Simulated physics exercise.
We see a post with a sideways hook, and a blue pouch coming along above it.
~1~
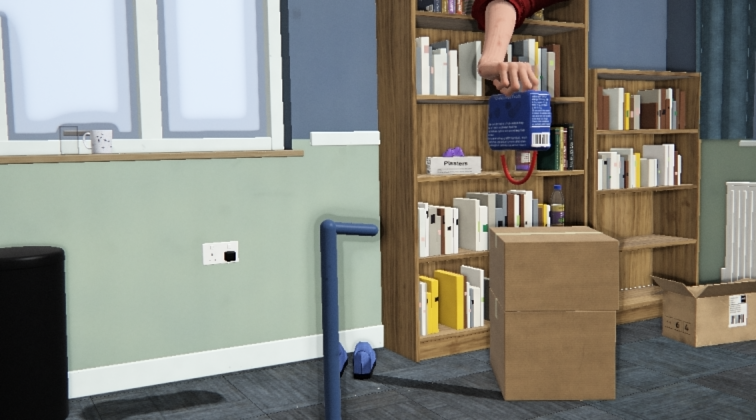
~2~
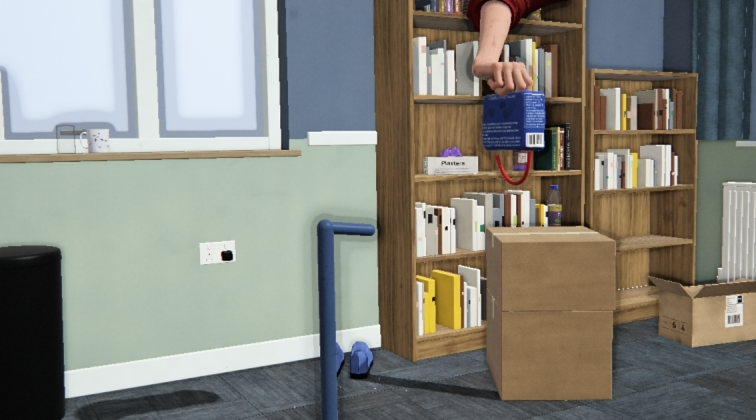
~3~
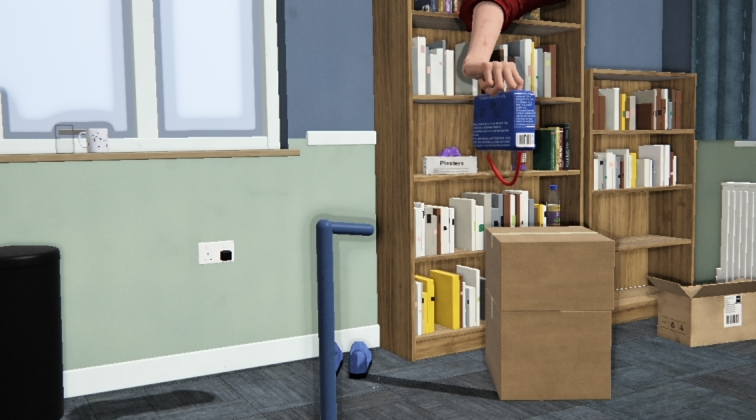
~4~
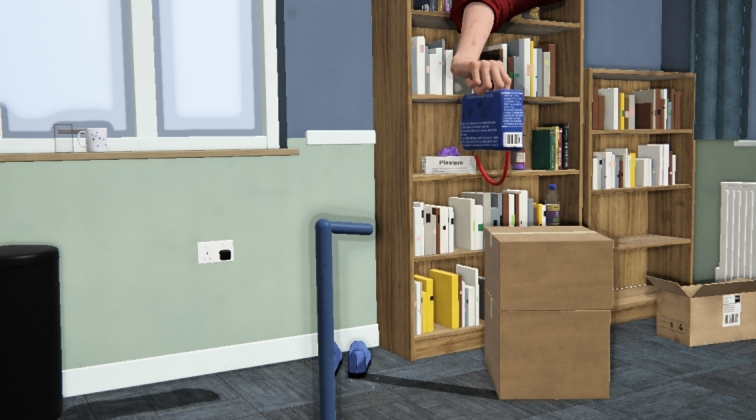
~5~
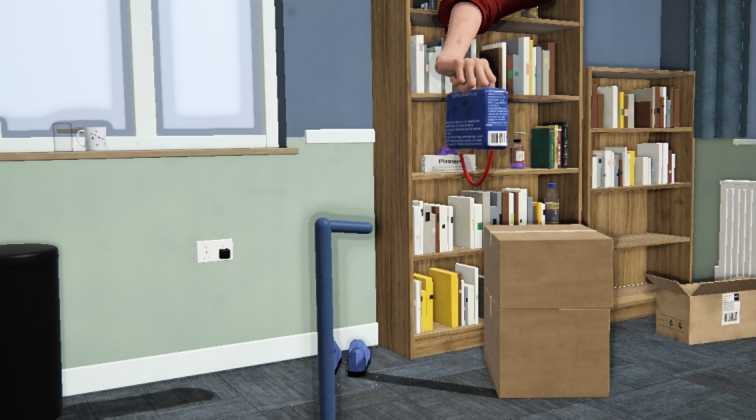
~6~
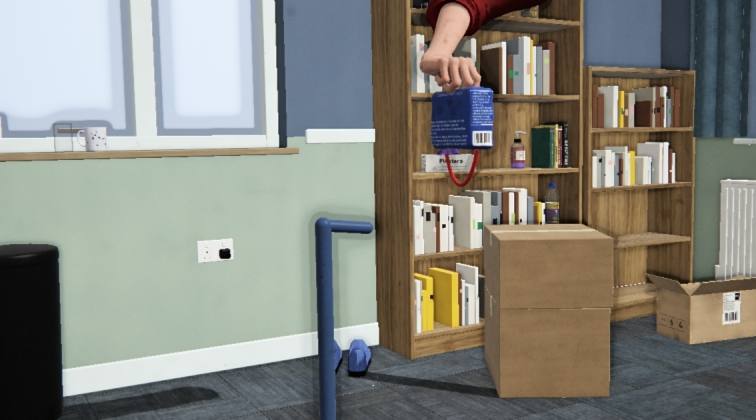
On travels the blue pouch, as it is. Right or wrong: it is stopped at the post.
Wrong.
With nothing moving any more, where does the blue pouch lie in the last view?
Roughly (134, 120).
Then, 0.44 s on from there, pouch nearing the post near (403, 120).
Then, 1.14 s on from there, pouch over the post near (299, 120).
Then, 1.86 s on from there, pouch past the post near (174, 120).
In the end, pouch past the post near (134, 120). The blue pouch comes away clean.
